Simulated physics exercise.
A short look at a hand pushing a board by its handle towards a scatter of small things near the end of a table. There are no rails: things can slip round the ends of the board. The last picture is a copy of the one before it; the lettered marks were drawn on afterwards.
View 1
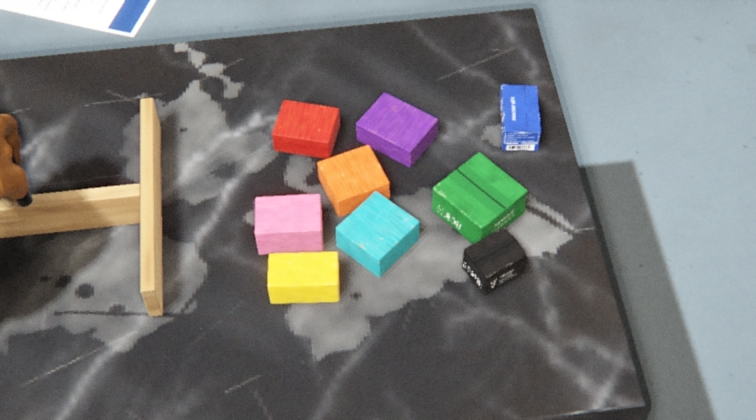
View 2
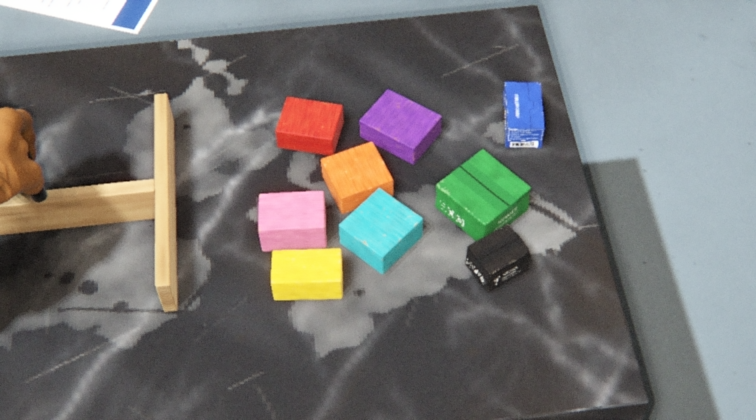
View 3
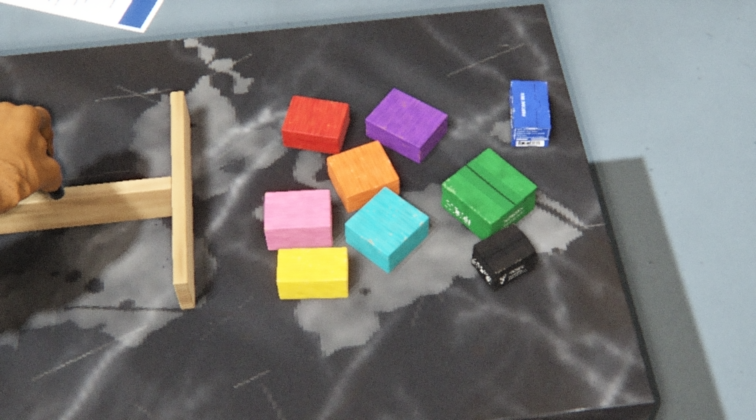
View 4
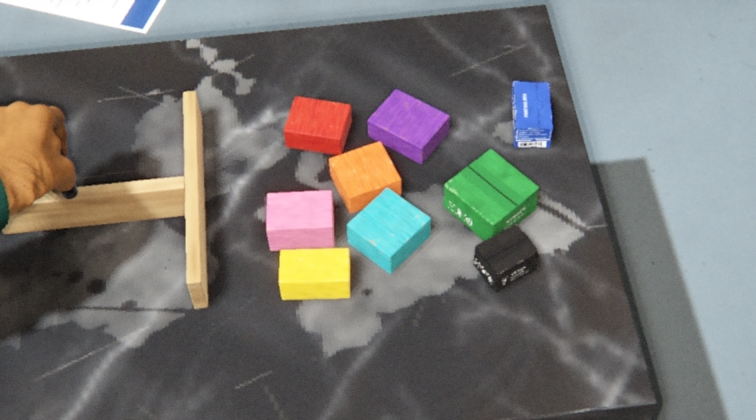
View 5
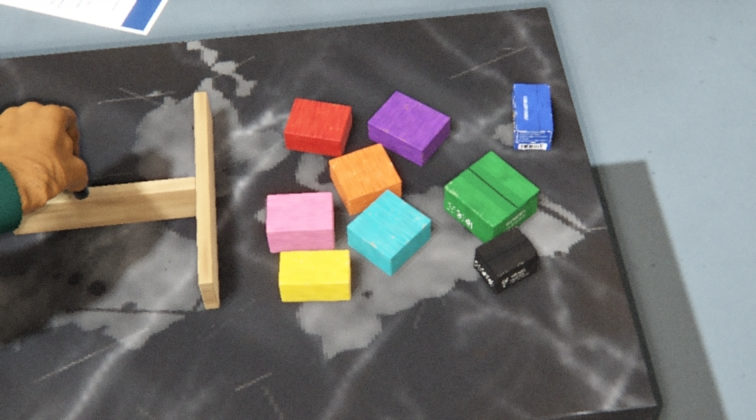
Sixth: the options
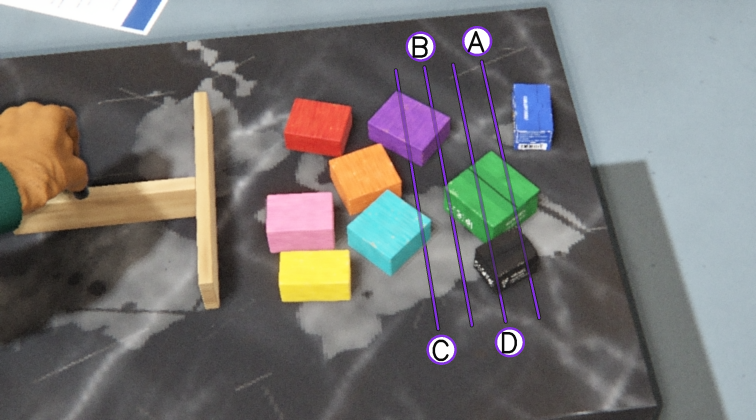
At the start, a wooden board with a long handle stands left of a cluster of coloured blocks on a dark marbled table, a hand at its handle. The hand pushes the board steadily rightward, narrowing the gap to the blocks, which stay in their arrangement, with the board still not touching them.
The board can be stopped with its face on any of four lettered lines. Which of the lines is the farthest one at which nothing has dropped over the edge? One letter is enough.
It should halt at B.
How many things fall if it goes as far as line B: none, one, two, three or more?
In all, none.
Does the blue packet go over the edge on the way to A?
By then, yes.
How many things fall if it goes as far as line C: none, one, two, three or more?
In all, none.
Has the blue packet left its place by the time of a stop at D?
Yes.
On the marked copy, A at (508, 179); B at (446, 186); C at (415, 189); D at (477, 183).
With B. Early on, board (290, 173); red block (328, 125); yellow block (341, 272).
Further on, board (378, 164); green box (536, 183); black box (519, 269).
At the end, board (441, 157); green box (593, 170); blue packet (565, 114); nothing has fallen.
As for the rest, A drops the green box, blue packet and turquoise block; C is safe but short; D drops the green box and blue packet.
